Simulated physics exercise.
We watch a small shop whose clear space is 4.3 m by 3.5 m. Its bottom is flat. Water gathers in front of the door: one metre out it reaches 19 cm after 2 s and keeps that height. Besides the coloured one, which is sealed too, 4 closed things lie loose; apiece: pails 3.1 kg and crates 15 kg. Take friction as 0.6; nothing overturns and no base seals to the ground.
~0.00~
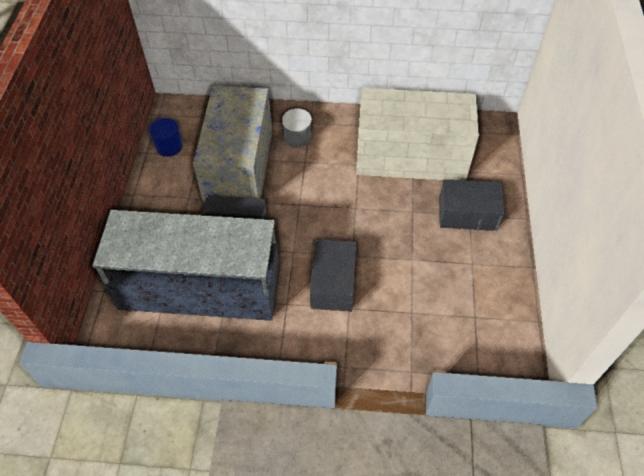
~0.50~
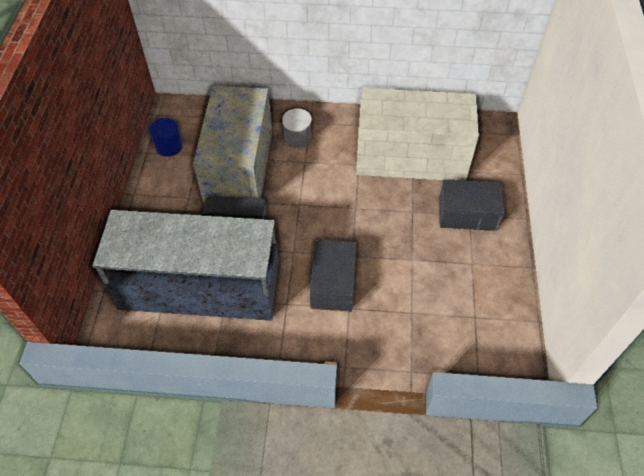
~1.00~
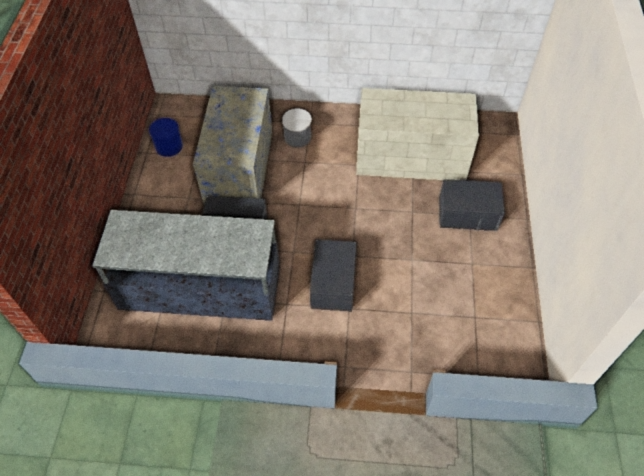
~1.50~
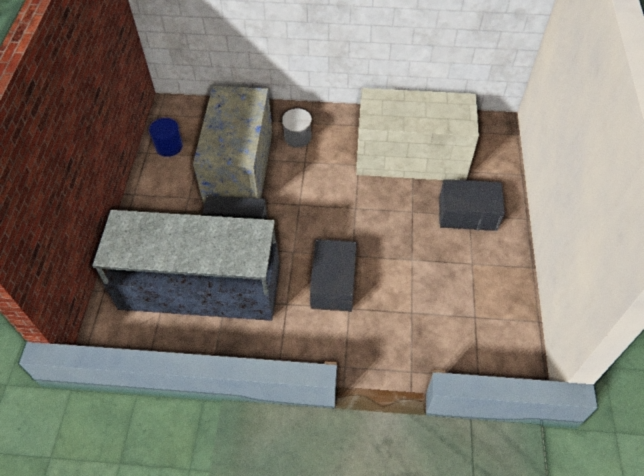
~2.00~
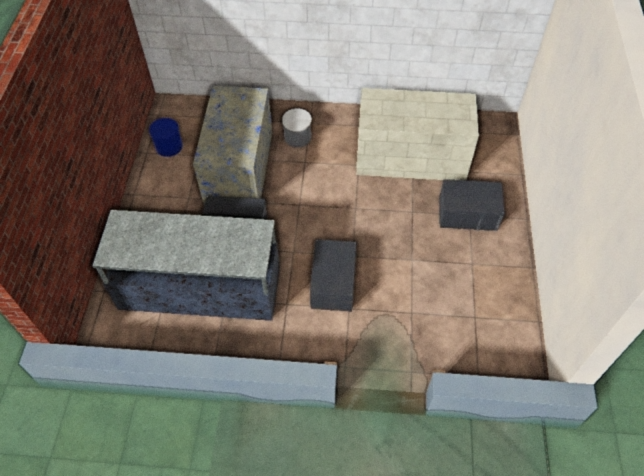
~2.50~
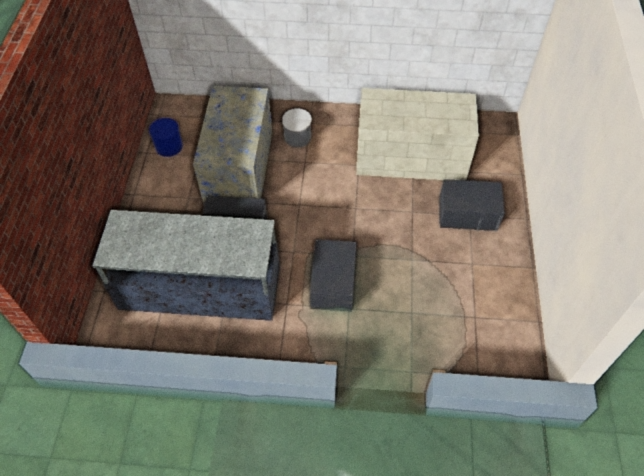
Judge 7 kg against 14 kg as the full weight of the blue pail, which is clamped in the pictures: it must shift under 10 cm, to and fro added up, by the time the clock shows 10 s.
Verdict: The smaller load will do.
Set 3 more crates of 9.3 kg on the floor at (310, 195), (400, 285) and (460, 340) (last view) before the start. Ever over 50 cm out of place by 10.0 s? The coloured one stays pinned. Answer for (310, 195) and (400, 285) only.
In that order: Past it, over.
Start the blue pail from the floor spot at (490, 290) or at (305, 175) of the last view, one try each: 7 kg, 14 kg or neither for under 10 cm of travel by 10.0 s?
In that order: Either load holds; only the larger holds.
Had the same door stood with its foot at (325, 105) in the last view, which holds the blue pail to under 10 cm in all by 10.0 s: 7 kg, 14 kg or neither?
In that case the smaller load will do.
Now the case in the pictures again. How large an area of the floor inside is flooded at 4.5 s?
Roughly 7.5 m2.
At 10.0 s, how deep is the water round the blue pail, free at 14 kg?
Roughly 3 cm.
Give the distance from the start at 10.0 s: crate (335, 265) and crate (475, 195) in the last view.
In that order: 140 cm, 120 cm.
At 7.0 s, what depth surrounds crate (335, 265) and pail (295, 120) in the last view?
About 6 and 5 cm.
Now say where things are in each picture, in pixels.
The blue pail at (164, 128), on the bottom; water covers 0.0 m2; 0 of 5 have shifted, in the first picture.
The blue pail at (164, 128), on the bottom; water covers 0.0 m2; 0 of 5 have shifted, in the second picture.
The blue pail at (164, 128) rests on the ground; water covers 0.0 m2; 0 of 5 have shifted, in the third picture.
The blue pail at (164, 128) rests on the ground; water covers 0.0 m2; 0 of 5 have shifted, in the fourth picture.
The blue pail at (164, 128) rests on the ground; 0.4 m2 under water; 0 of 5 have shifted, in the fifth picture.
The blue pail at (164, 128) rests on the ground; 1.6 m2 under water; 0 of 5 have shifted, in the sixth picture.
After 3.5 s the blue pail would be 0 cm from its start with 7 kg and 0 cm from its start with 14 kg; 0 cm of water round it then.
After 4.5 s the blue pail would be 0 cm from its start with 7 kg and 0 cm from its start with 14 kg; 0 cm of water round it then.
After 7.0 s the blue pail would be 0 cm from its start with 7 kg and 0 cm from its start with 14 kg; 0 cm of water round it then.
After 10.0 s the blue pail would be 0 cm from its start with 7 kg and 0 cm from its start with 14 kg; 3 cm of water round it then.
